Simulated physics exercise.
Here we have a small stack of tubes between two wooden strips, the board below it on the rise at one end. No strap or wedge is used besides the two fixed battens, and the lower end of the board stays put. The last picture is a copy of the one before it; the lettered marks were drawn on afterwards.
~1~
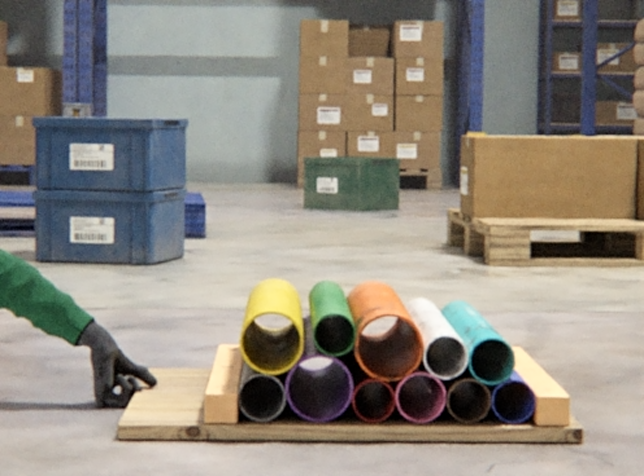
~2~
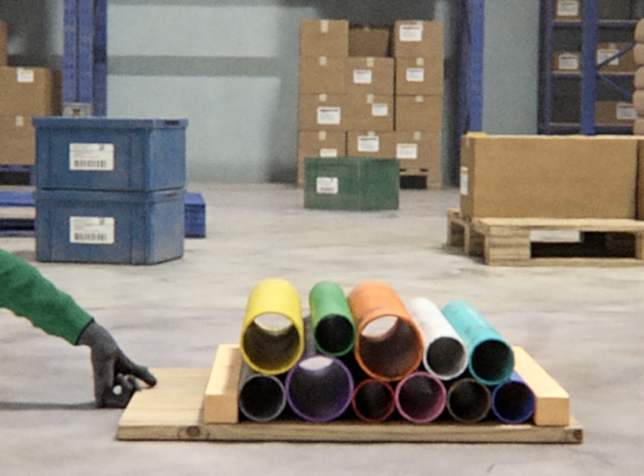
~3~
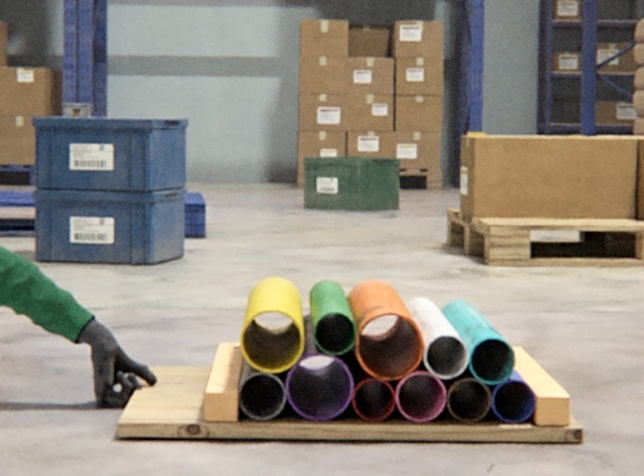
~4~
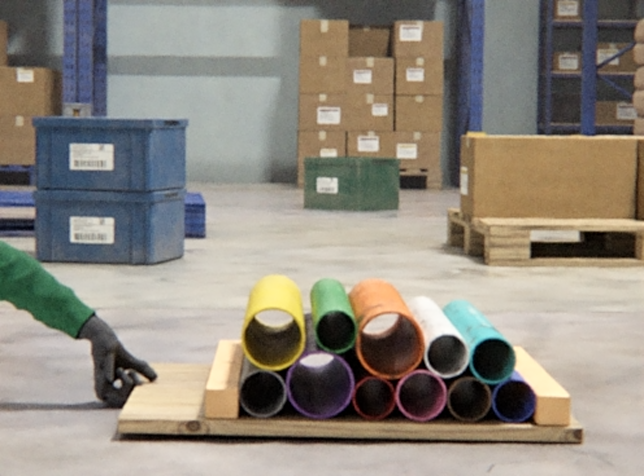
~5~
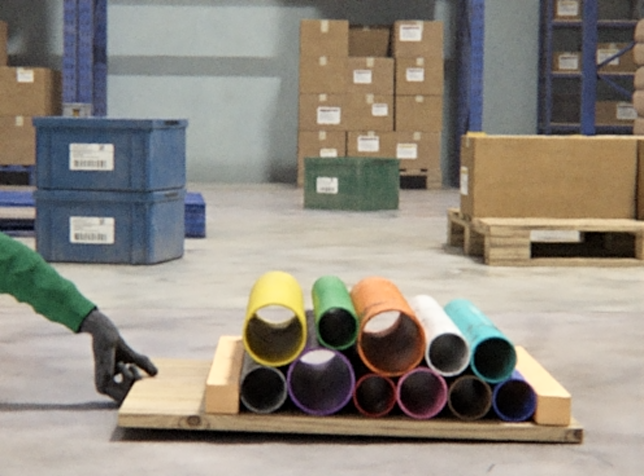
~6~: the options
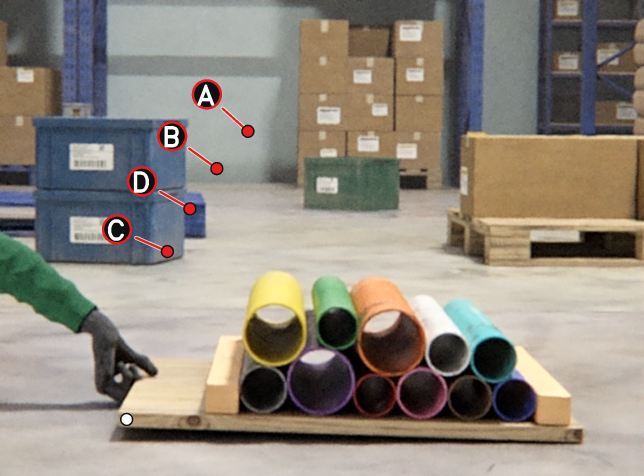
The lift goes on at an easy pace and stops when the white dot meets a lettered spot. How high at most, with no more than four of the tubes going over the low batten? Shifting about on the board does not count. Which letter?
The last mark within the limit is A.
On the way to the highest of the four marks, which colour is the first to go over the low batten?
The turquoise one.
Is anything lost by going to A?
At A: Yes.
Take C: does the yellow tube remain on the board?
Yes.
On the marked copy, A at (248, 131); B at (217, 168); C at (167, 251); D at (190, 209); the white dot at (126, 420).
With A. Early on, board at 21°.
Further on, board at 41°.
At the end, board at 41°, four over the low batten (orange, turquoise, white, green).
As for the rest, B four over the low batten (orange, turquoise, white, green); C two over the low batten (turquoise, white); D four over the low batten (orange, turquoise, white, green).
